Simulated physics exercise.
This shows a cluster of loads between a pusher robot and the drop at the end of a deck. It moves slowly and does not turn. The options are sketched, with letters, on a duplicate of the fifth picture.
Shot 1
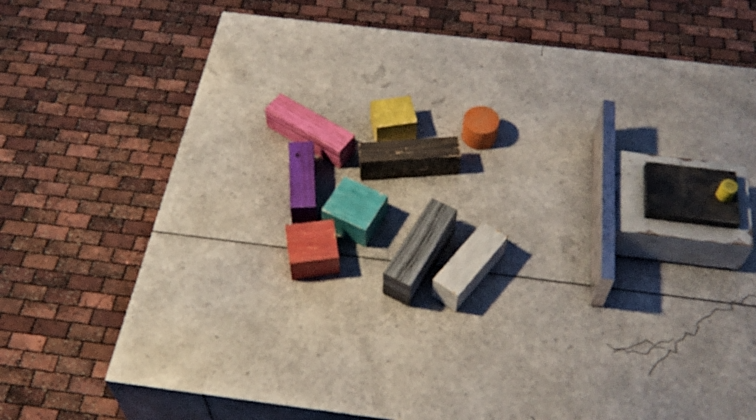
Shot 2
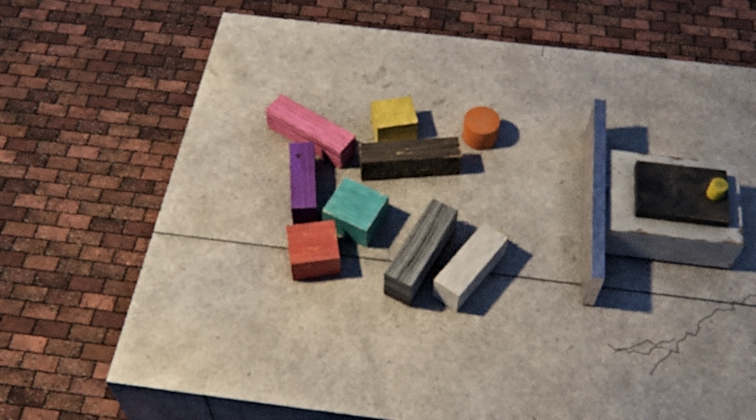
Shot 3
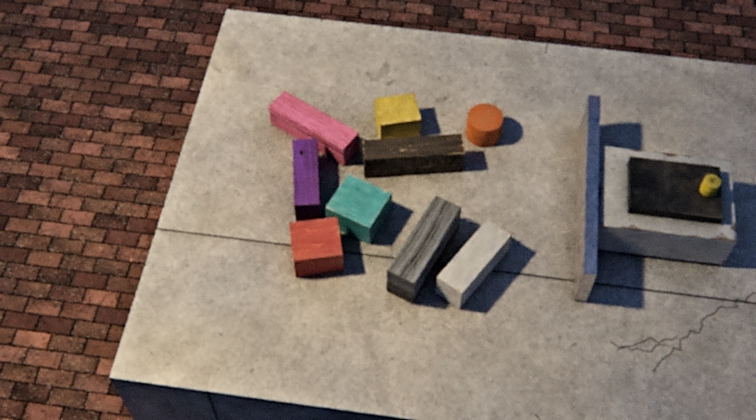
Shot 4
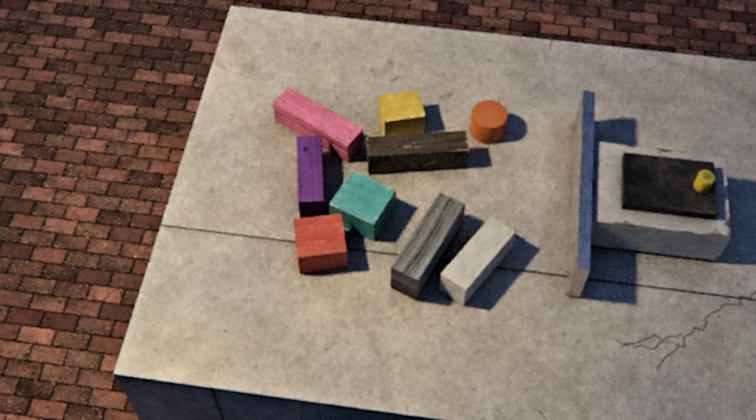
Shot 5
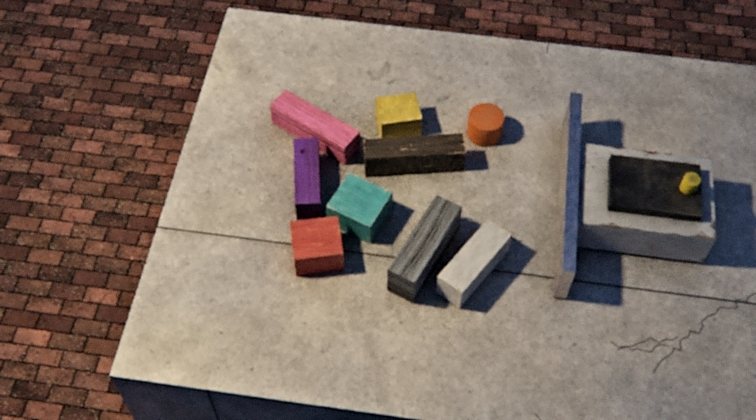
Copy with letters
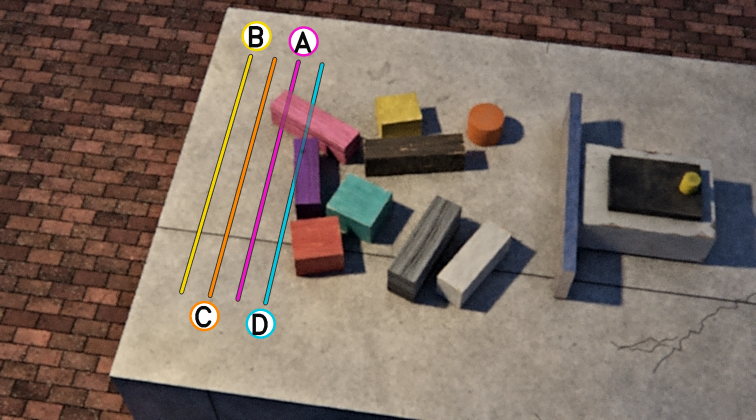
A pusher robot with an upright plate creeping left across a concrete deck toward a motionless cluster of coloured blocks.
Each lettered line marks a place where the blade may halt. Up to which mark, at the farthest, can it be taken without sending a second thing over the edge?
A is the last line within the limit.
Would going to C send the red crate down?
By then, yes.
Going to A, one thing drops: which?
The purple stick goes over.
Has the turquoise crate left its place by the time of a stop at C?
By then, yes.
On the marked copy, A at (271, 171); B at (219, 164); C at (245, 168); D at (296, 174).
Taking A. A third of the way, robot (536, 172); orange canister (444, 120); white bar (429, 257).
Two thirds of the way, robot (426, 159); purple stick (231, 170); pink stick (272, 113).
When it is over, robot (343, 149); purple stick over the edge; pink stick (196, 103); one fallen.
As for the rest, B drops seven; C drops four; D is within the limit but short.
